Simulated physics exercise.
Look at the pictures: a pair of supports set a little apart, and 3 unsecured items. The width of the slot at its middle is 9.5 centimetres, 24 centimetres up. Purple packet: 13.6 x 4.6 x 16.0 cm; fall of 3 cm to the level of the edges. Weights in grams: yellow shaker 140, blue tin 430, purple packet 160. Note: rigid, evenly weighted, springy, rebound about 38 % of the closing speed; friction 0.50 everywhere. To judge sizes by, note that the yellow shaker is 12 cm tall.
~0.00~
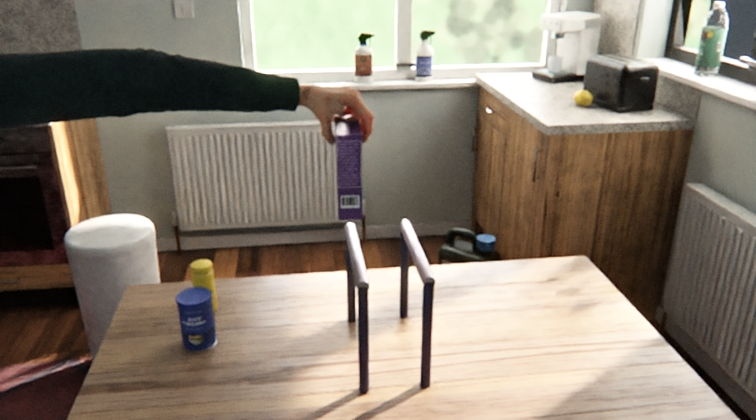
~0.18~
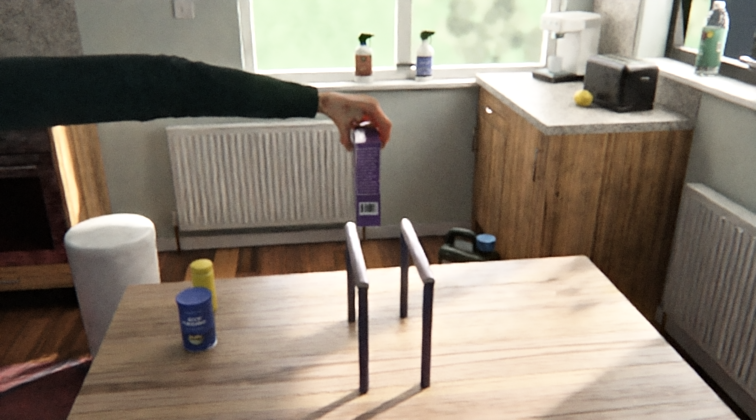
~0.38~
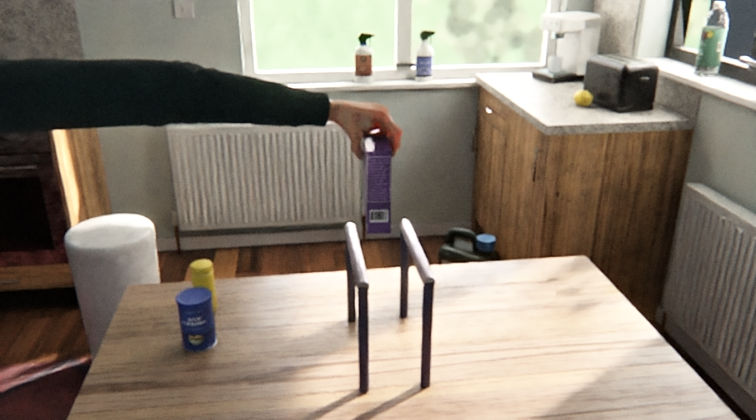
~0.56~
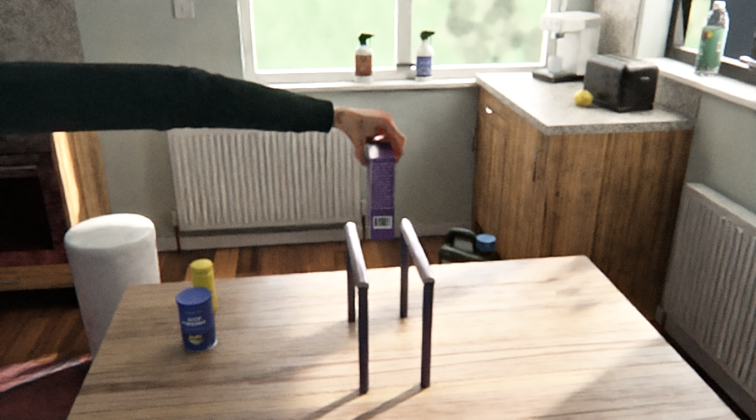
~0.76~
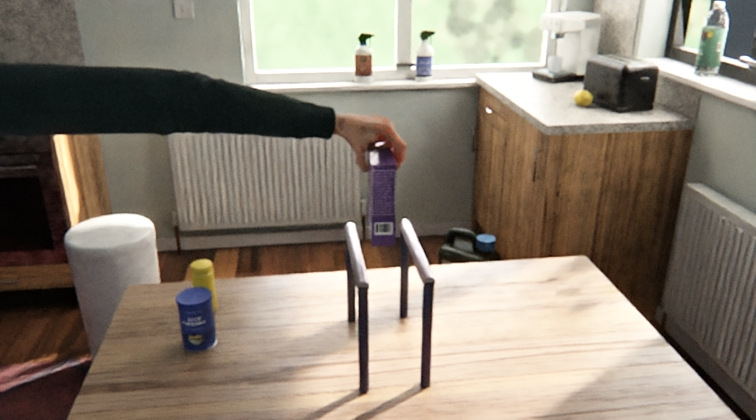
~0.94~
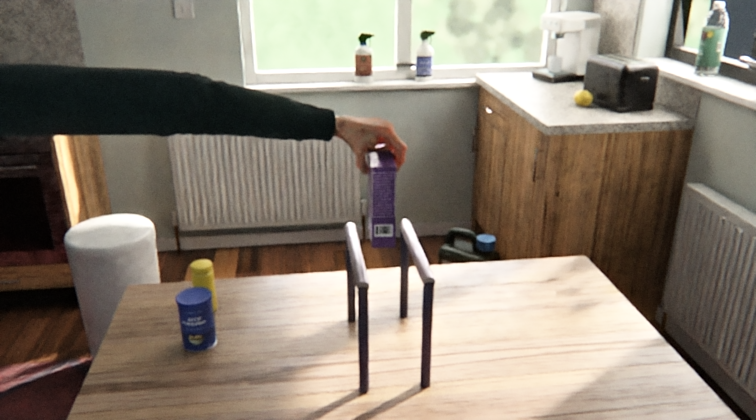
In a kitchen, a hand moves a purple packet rightward and down, then holds it still.
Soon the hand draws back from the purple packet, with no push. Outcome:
Falls clear.
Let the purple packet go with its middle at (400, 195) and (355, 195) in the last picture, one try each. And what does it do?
Try one: It falls through; try two: It gets stuck.
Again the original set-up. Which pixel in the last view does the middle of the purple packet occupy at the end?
Near (381, 318).
After 1.14 s, purple packet slid 10 cm near (381, 241).
After 1.24 s, purple packet slid 28 cm near (381, 320).
After 1.44 s, purple packet slid 27 cm near (381, 317).
At rest (1.9 s), not toppled but over 4 cm from the start, purple packet; the other 2 in place, give or take 4 cm. Seen from the same camera at the end, purple packet near (381, 318). The packet reaches the table.
